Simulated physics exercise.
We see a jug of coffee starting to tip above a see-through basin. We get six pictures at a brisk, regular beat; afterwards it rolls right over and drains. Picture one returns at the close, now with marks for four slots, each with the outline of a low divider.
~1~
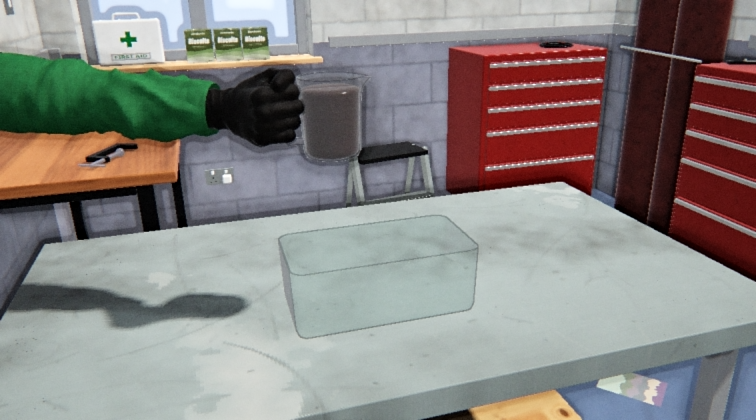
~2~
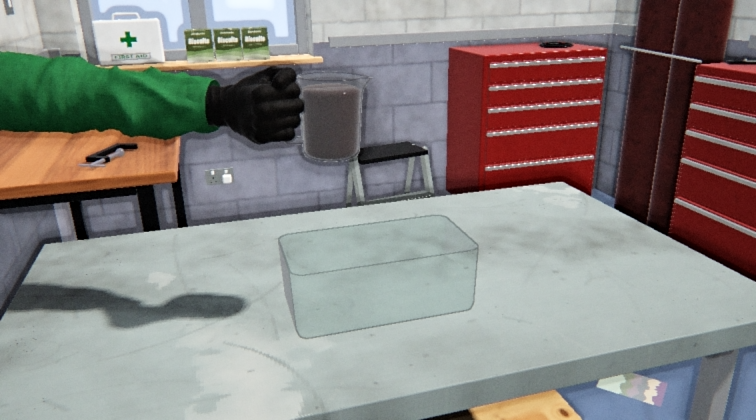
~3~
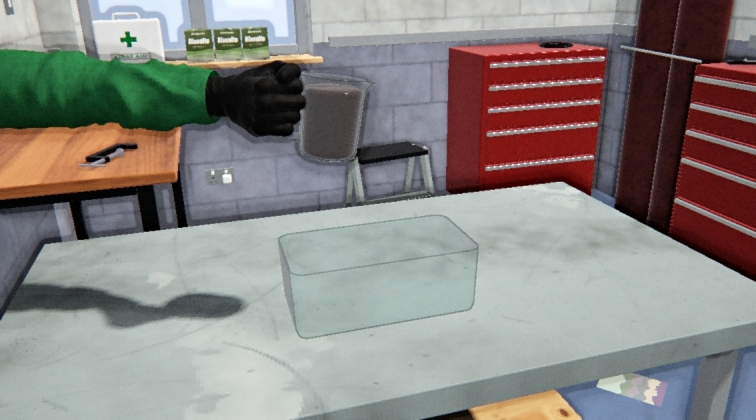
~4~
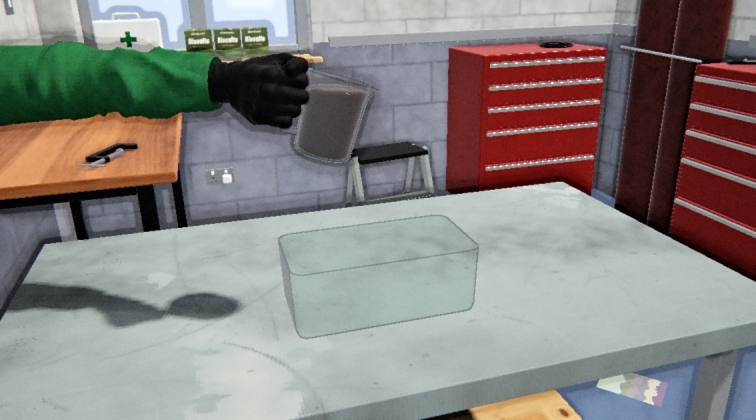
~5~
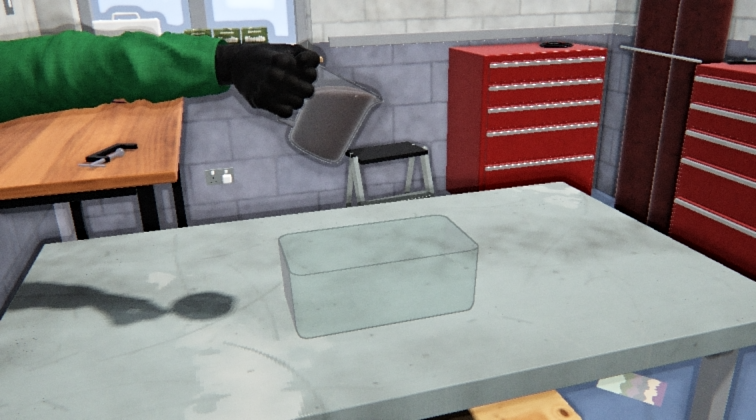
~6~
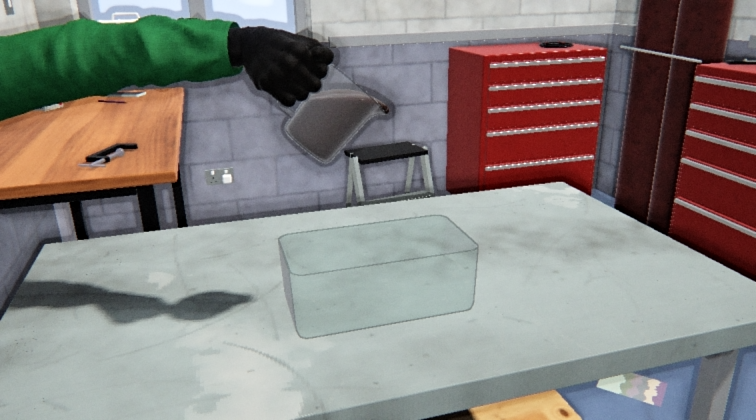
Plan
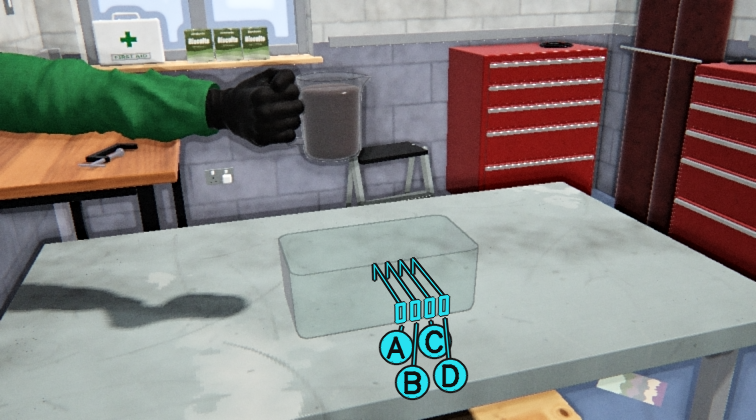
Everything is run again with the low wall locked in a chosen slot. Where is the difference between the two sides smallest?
Go for C.
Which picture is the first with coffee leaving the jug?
In picture 6.
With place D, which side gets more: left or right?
The left one.
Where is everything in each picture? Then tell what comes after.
Upright, lip at (370, 76); basin from (296, 337) to (473, 306); nothing has left yet.
Upright, lip at (371, 77); nothing has left yet.
Tipped about 8°, lip at (375, 82); nothing has left yet.
Tipped about 17°, lip at (379, 89); nothing has left yet.
Tipped about 29°, lip at (383, 100); nothing has left yet.
Tipped about 43°, lip at (384, 113); coffee is over the lip, down to (384, 113).
On the marked copy, A at (401, 326); B at (416, 324); C at (430, 321); D at (445, 318).
If A is chosen, about 18 % ends left of the wall and 73 % right of it; 9 % is lost outside.
If B is chosen, about 18 % ends left of the wall and 73 % right of it; 9 % is lost outside.
If C is chosen, about 40 % ends left of the wall and 53 % right of it; 7 % is lost outside.
If D is chosen, about 75 % ends left of the wall and 18 % right of it; 7 % is lost outside.
